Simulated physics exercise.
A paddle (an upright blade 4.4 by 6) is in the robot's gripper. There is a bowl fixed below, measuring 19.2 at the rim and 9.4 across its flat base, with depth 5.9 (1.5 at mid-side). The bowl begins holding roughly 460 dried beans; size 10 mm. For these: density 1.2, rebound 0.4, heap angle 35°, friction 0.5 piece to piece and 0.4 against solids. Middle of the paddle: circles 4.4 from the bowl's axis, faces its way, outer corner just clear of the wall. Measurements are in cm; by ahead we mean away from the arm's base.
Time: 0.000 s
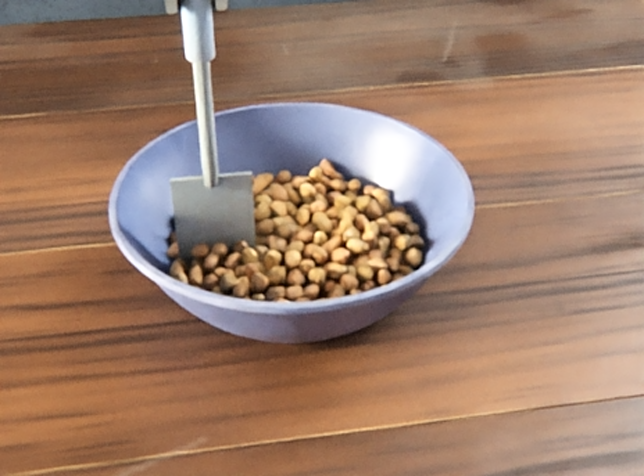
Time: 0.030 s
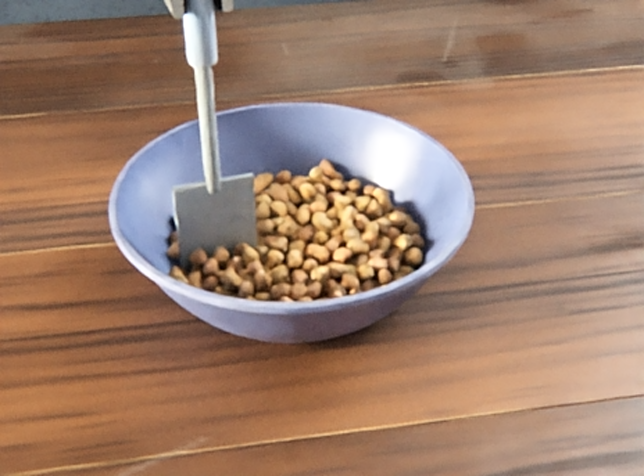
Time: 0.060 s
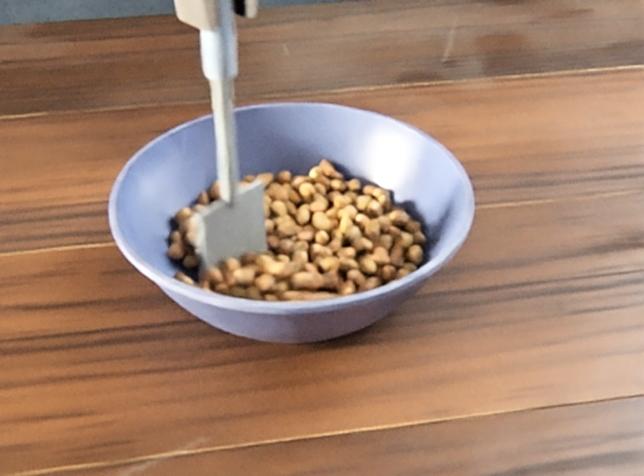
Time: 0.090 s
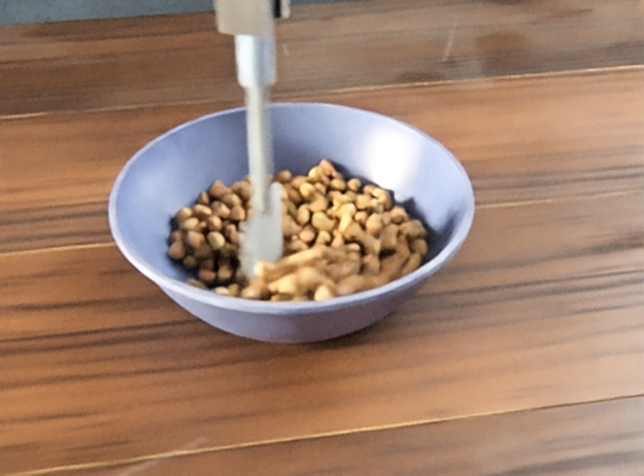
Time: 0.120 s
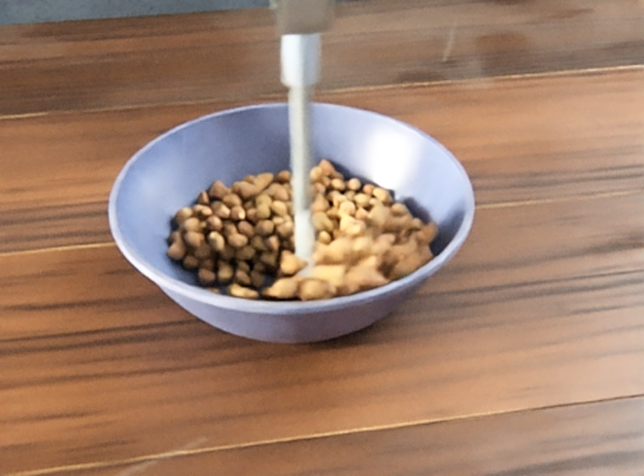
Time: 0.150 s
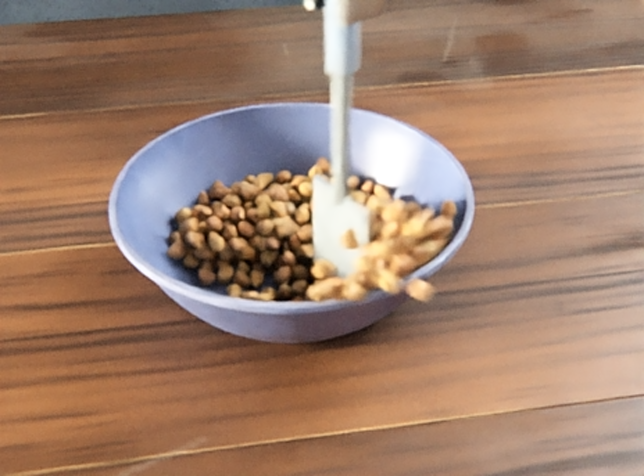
A flat paddle sweeps rightward through a bowl of beans, turning and pushing some up the side.
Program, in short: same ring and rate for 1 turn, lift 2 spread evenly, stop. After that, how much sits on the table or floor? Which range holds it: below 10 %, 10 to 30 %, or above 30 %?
The range 10 to 30 %.
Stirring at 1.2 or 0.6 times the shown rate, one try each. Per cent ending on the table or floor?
20 % and 5 %.
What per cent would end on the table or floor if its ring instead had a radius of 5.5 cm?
Then some 5 percent.
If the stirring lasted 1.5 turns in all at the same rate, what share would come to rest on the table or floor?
In that case some 20 per cent.
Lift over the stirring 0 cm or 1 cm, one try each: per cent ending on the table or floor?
Around 30 percent, then 20 percent.
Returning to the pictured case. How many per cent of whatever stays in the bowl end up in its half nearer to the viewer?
I'd put it near 45 per cent.
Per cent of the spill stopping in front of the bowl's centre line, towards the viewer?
About 40 per cent.
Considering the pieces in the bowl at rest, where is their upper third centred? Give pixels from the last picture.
Near (264, 228).
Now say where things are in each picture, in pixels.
The first picture shows the paddle neck at (209, 152), 0° round; upper third of the load around (305, 240), from x 175 to 415, top at y 170; 457 in the bowl.
The second picture shows the paddle neck at (211, 157), 10° round; upper third of the load around (299, 243), from x 175 to 415, top at y 170.
The third picture shows the paddle neck at (229, 172), 36° round; upper third of the load around (298, 260), from x 175 to 420, top at y 170.
The fourth picture shows the paddle neck at (262, 181), 63° round; upper third of the load around (319, 267), from x 175 to 420, top at y 170.
The fifth picture shows the paddle neck at (303, 180), 90° round; upper third of the load around (348, 260), from x 175 to 430, top at y 170.
The sixth picture shows the paddle neck at (341, 169), 117° round; upper third of the load around (379, 244), from x 175 to 450, top at y 165; 452 in the bowl, 5 in flight or on the tool.
After 0.25 s, 207° round, highest piece 9 above the table; 417 in the bowl, 6 on the table or floor, 34 in flight or on the tool.
After 0.35 s, 297° round, highest piece 9 above the table; 392 in the bowl, 38 on the table or floor, 27 in flight or on the tool.
After 0.60 s, 0° round, highest piece 5 above the table; 383 in the bowl, 74 on the table or floor.
After 1.30 s, 0° round, highest piece 5 above the table; 383 in the bowl, 74 on the table or floor.
In the end, 383 in the bowl, 74 on the table or floor. That is 16 % on the table or floor.
